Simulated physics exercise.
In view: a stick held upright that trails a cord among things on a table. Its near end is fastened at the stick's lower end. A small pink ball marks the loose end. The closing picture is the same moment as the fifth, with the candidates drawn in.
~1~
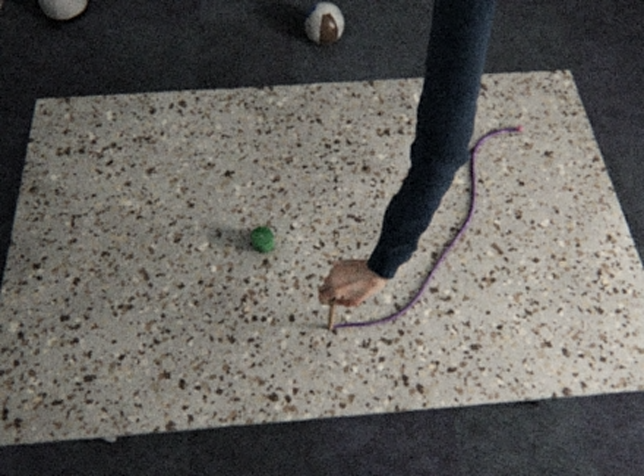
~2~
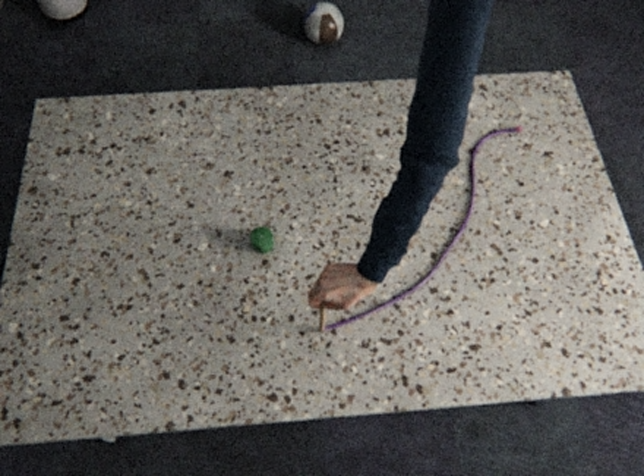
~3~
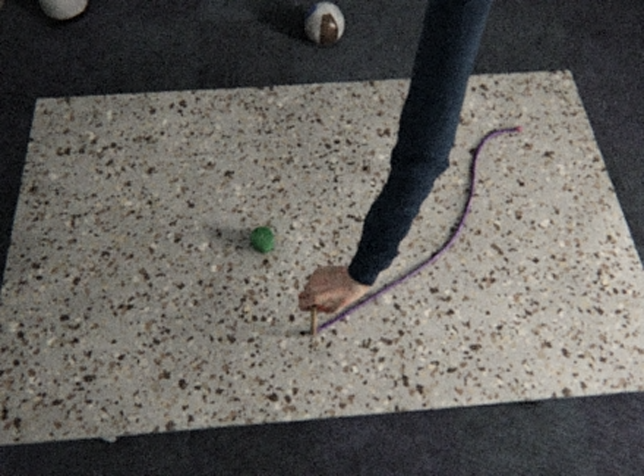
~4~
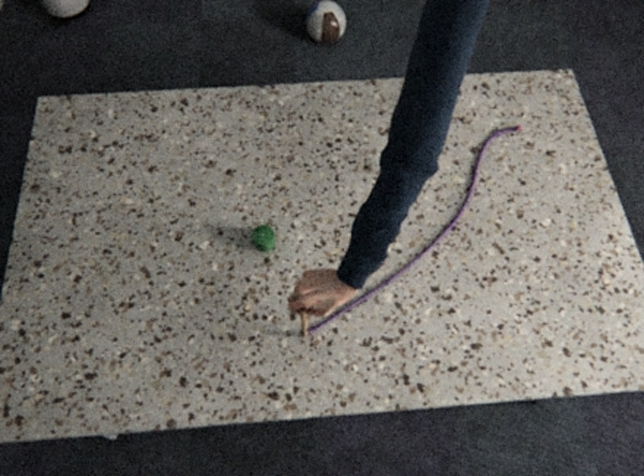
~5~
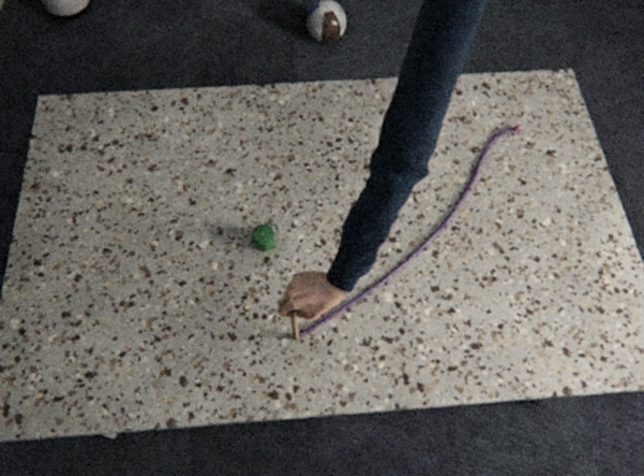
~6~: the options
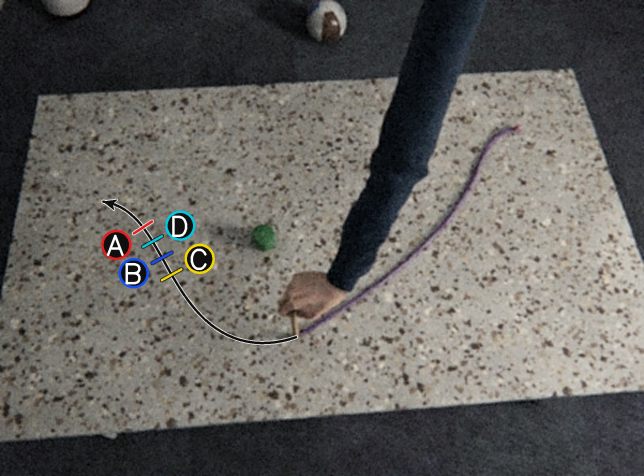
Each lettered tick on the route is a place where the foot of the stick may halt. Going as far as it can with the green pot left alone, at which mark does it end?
As far as tick D.
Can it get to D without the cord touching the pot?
Yes.
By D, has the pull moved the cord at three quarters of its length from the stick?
Yes.
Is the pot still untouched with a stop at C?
Yes.
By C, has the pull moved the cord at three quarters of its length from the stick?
Yes.
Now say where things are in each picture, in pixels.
In the first frame, free end (520, 128); green pot (263, 240).
In the second frame, green pot (262, 240).
In the third frame, green pot (263, 240).
In the fourth frame, green pot (264, 238).
In the fifth frame, free end (518, 128); green pot (264, 238).
On the marked copy, A at (143, 227); B at (162, 258); C at (172, 275); D at (153, 241); the route from (296, 337) via (178, 285) to (103, 202).
Taking D. A third of the way, foot of the stick (226, 335), middle of the cord (388, 253), free end (492, 150).
Two thirds of the way, foot of the stick (179, 287), middle of the cord (356, 258), free end (478, 167).
When it is over, foot of the stick (153, 242), middle of the cord (328, 251), free end (466, 179); nothing has been touched.
As for the rest, A brings the cord against the pot; B is safe but short; C is safe but short.
